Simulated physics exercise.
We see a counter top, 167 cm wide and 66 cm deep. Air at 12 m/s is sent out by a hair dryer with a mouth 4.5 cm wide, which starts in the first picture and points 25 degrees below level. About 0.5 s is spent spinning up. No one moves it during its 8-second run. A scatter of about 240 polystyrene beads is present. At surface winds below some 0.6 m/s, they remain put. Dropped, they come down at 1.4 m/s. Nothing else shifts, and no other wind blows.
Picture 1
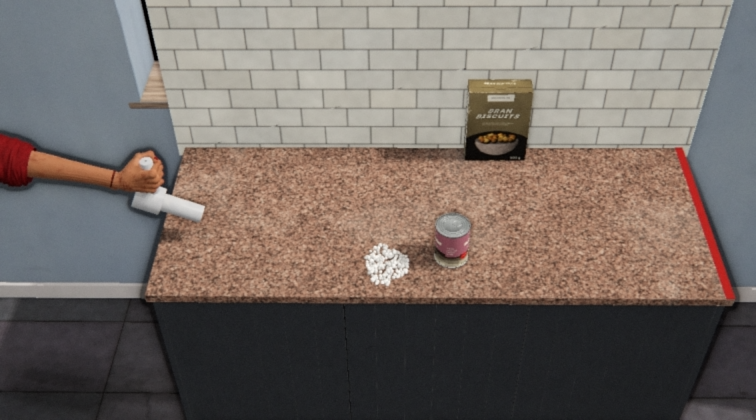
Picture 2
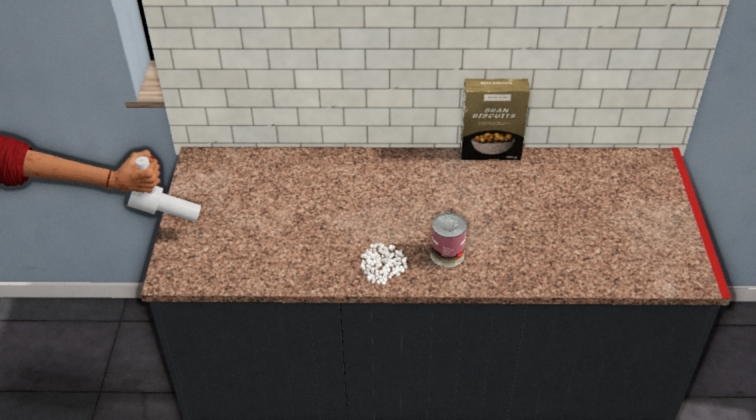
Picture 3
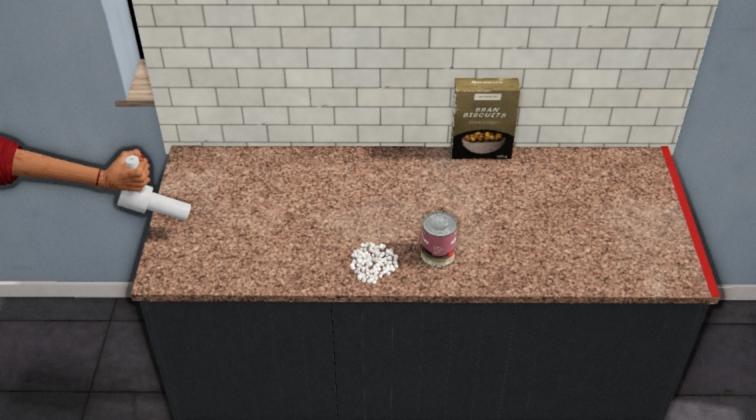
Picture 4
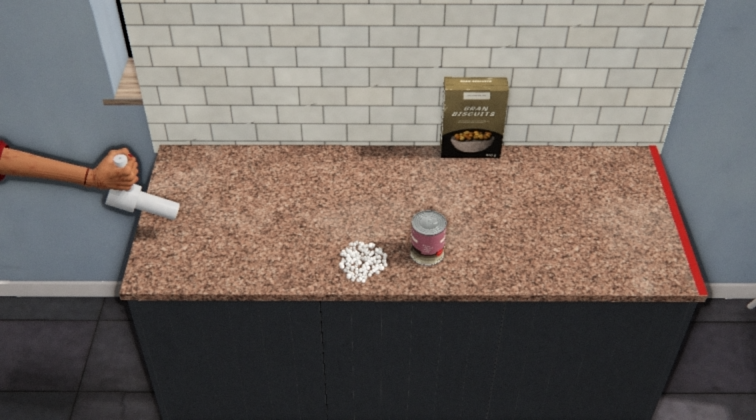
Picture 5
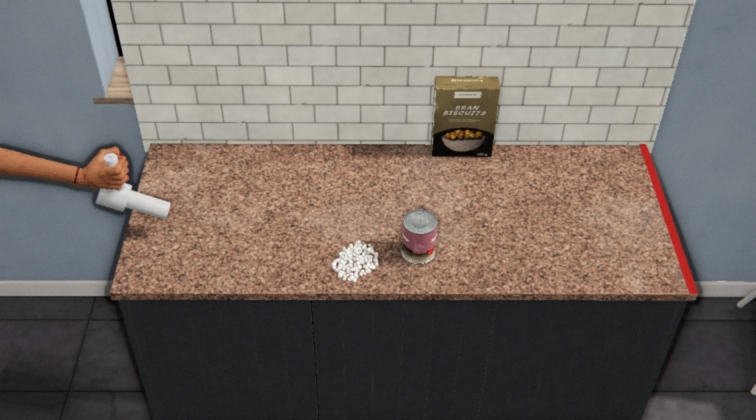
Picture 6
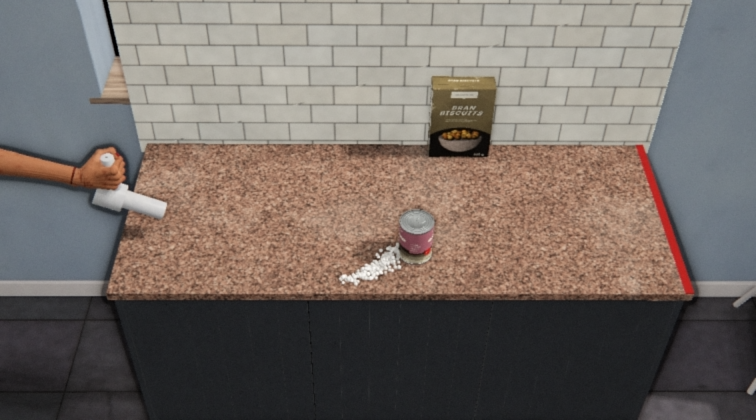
White polystyrene beads lying still on a speckled counter, then shifting right towards a tin as a hand holds a hair dryer at left.
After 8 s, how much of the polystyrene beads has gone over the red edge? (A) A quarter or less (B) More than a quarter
(A) A quarter or less.
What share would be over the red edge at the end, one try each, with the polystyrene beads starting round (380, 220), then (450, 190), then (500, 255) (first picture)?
First try 100 %, second 100 %, third 60 %.
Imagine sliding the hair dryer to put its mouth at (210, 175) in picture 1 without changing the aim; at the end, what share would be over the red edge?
Around 0 per cent would end up there.
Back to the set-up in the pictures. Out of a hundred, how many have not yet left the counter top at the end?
Close to 5 in a hundred are still there.
Then, 1.2 s after the last picture, 7 % are on the move or not yet settled, 0 % are over the red edge.
Then, 2.1 s after the last picture, 6 % are on the move or not yet settled, 0 % are over the red edge.
Then, 4.0 s after the last picture, 5 % are on the move or not yet settled, 0 % are over the red edge.
Then, 7.6 s after the last picture, at the end, 0 % are over the red edge.
